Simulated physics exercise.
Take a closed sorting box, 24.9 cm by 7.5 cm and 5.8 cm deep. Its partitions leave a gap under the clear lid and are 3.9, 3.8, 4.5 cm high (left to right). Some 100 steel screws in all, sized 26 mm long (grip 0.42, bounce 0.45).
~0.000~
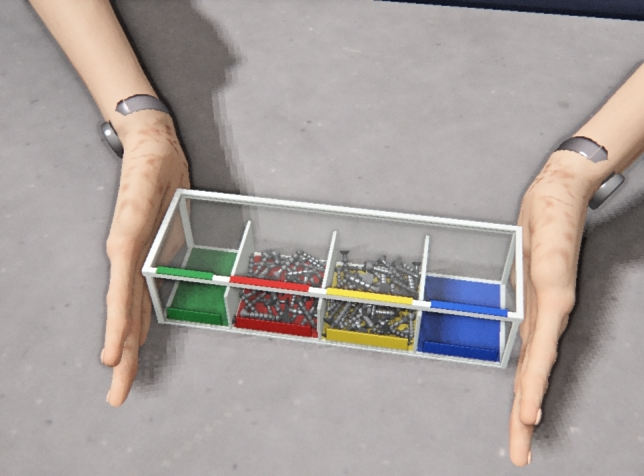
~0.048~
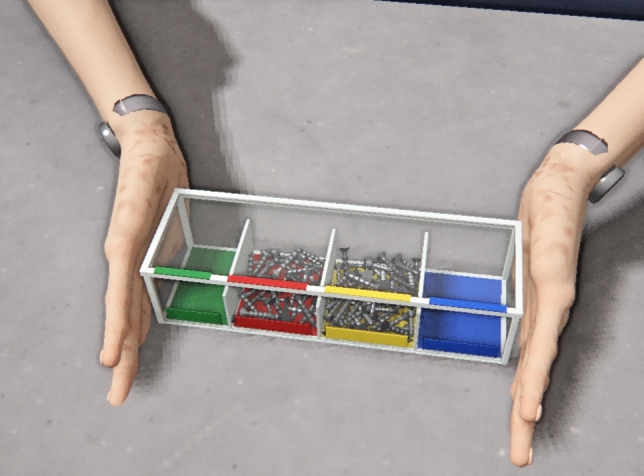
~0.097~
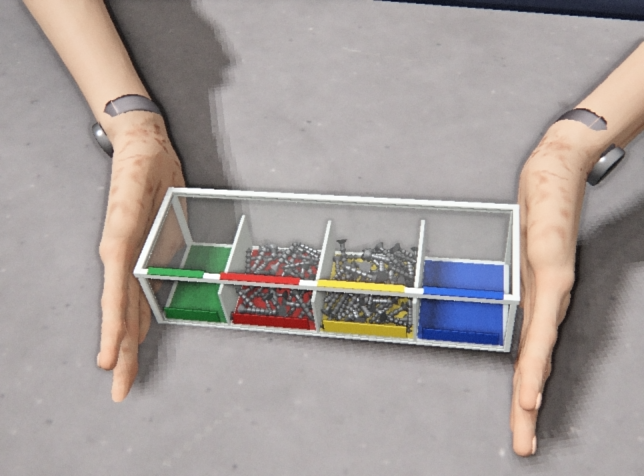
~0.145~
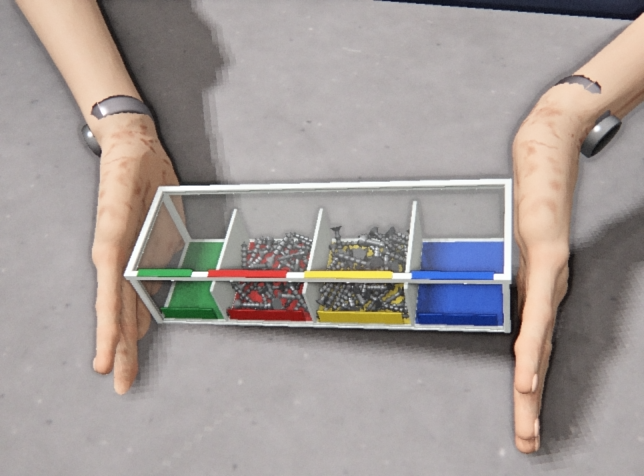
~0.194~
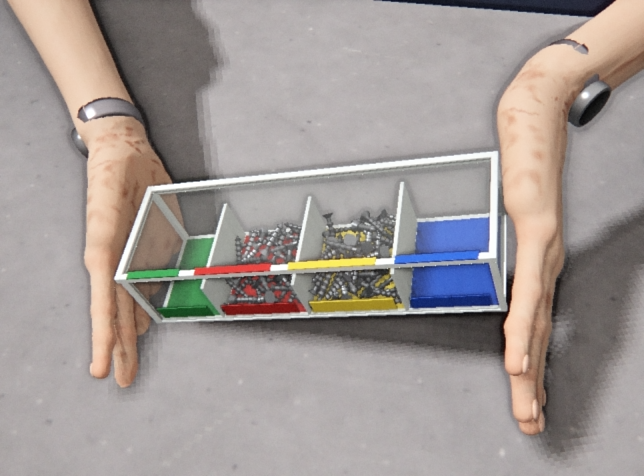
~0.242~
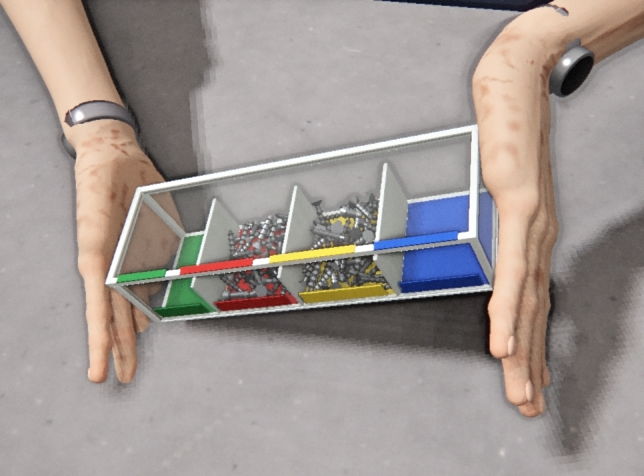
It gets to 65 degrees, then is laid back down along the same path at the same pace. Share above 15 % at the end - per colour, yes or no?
Red compartment yes, blue compartment no, green compartment no, yellow compartment yes.
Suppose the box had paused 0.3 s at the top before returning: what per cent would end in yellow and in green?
Result - yellow: 60 %, green: 0 %.
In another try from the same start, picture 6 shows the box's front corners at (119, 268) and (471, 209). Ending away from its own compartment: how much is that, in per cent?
Then roughly 10 per cent.
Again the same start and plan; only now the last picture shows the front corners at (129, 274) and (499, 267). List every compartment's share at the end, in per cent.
Red 40 %, blue 0 %, green 0 %, yellow 60 %.
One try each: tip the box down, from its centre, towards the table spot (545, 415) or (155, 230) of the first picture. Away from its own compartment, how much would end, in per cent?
Near 5 and 5 percent, in that order.
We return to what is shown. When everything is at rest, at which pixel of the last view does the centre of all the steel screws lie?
(334, 304).
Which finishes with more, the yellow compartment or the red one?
More ends up in the yellow one.
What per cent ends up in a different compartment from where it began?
5 per cent, roughly.
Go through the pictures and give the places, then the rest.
Box tilt 0 degrees, front corners at (150, 270) and (516, 315); red 40 %, yellow 60 %, in the first frame.
Box tilt 1 degrees, front corners at (148, 270) and (516, 311), in the second frame.
Box tilt 5 degrees, front corners at (142, 271) and (513, 297), lowest corner left front, in the third frame.
Box tilt 11 degrees, front corners at (133, 273) and (504, 277), lowest corner left front, in the fourth frame.
Box tilt 18 degrees, front corners at (123, 276) and (490, 255), lowest corner left front, in the fifth frame.
Box tilt 24 degrees, front corners at (114, 280) and (470, 234), lowest corner left front; red 40 %, yellow 60 %. Its pace works out near 130 degrees a second, in the sixth frame.
After 0.69 s, tilt 62 degrees; red 40 %, yellow 60 %.
Then, at 0.98 s, tilt 25 degrees; red 45 %, yellow 55 %.
After 1.38 s, tilt 0 degrees; red 45 %, yellow 55 %.
By 1.7 s all is still; red 45 %, blue 0 %, green 0 %, yellow 55 %.
